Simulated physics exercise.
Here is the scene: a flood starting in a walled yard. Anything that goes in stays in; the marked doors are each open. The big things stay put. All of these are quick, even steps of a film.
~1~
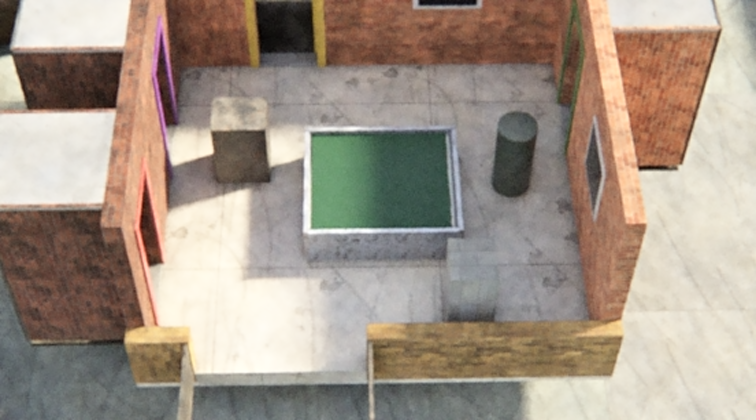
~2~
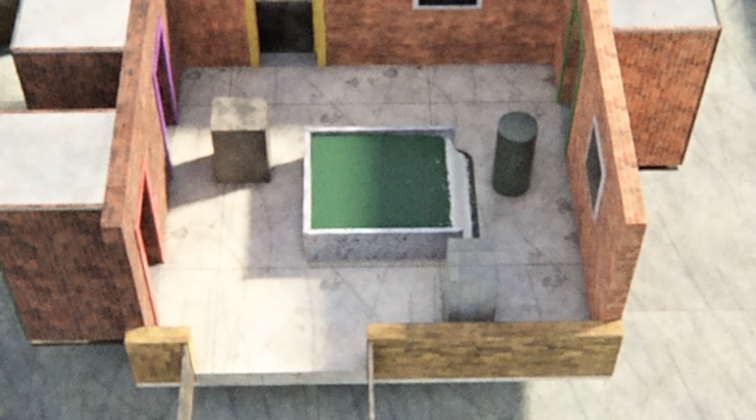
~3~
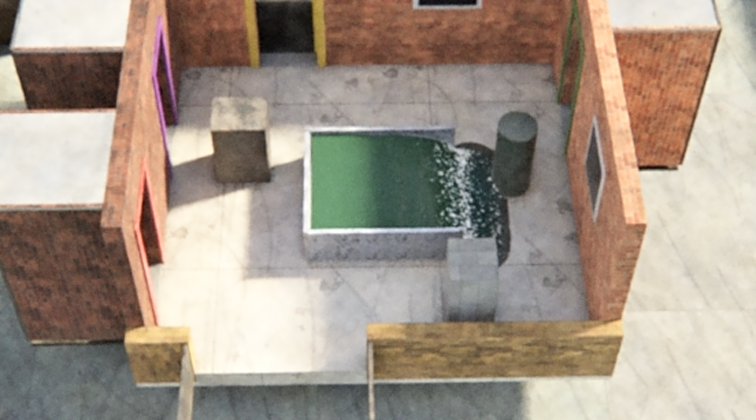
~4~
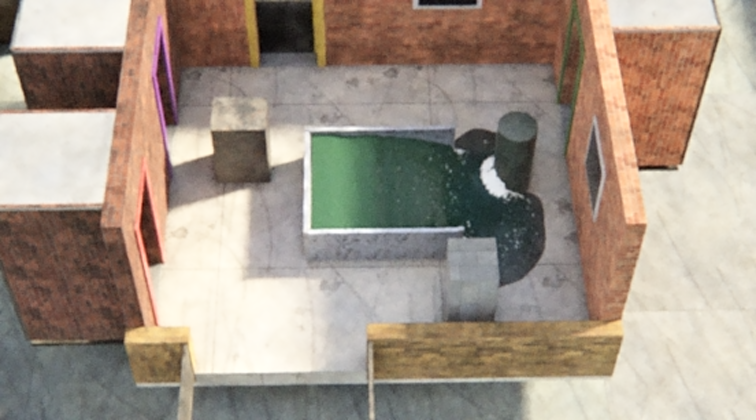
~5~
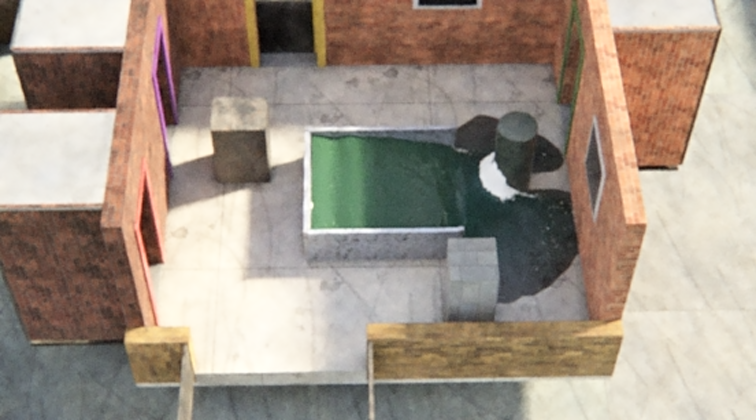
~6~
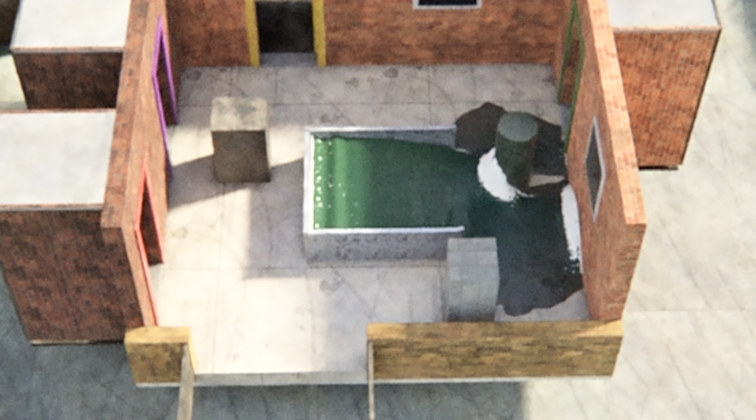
A brick-walled yard held a tank of still green water until its right side opened and water poured out, spreading dark across the floor, foaming around a round pillar and reaching the right wall.
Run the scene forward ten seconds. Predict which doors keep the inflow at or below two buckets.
As I see it, I expect the green door to go over the limit. I expect the yellow door to stay within two buckets. I expect the purple door to go over the limit. I expect the red door to go over the limit.
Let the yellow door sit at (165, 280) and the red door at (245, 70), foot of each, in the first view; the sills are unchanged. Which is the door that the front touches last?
That's the door marked purple.
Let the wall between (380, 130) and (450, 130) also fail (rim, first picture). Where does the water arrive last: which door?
Last: The red one.
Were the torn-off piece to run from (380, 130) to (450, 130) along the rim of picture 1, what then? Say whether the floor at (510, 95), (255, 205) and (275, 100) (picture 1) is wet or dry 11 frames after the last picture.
Taking the points in order: Swamped, unwetted and swamped.
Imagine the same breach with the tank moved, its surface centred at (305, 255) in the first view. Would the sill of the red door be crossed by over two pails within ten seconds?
As far as I can tell, red stays within limits.
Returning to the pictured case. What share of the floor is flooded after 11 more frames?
My estimate is close to 30 per cent.
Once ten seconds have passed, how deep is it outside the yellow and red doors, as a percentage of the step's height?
The first sits near 170 in a hundred and the second near 200 in a hundred.
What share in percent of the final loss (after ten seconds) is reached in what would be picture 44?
My reading is about 55 per cent.
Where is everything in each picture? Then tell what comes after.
Still water in the tank at (382, 182), in the first picture.
Water pours out at (453, 196) and has run to a hidden place, in the second picture.
The front is at a hidden place, out from the gap at (453, 198), in the third picture.
The front is at (518, 272), out from the gap at (453, 199), in the fourth picture.
Water pours out at (453, 199) and has run to (575, 243), in the fifth picture.
Water pours out at (453, 199) and has run to (560, 132), in the sixth picture.
A moment on, water covers 25 % of the floor; the green door over two buckets in, the yellow door not reached, the purple door not reached, the red door not reached.
Next, water covers 30 % of the floor; the green door over two buckets in, the yellow door not reached, the purple door not reached, the red door not reached.
Then, water covers 50 % of the floor; the green door far over two buckets in, the yellow door not reached, the purple door not reached, the red door not reached.
Later, water covers 90 % of the floor; the green door far over two buckets in, the yellow door wet at the sill, nothing in, the purple door under two buckets in, the red door over two buckets in.
In the end, water covers 100 % of the floor; the green door far over two buckets in, the yellow door under two buckets in, the purple door over two buckets in, the red door over two buckets in.
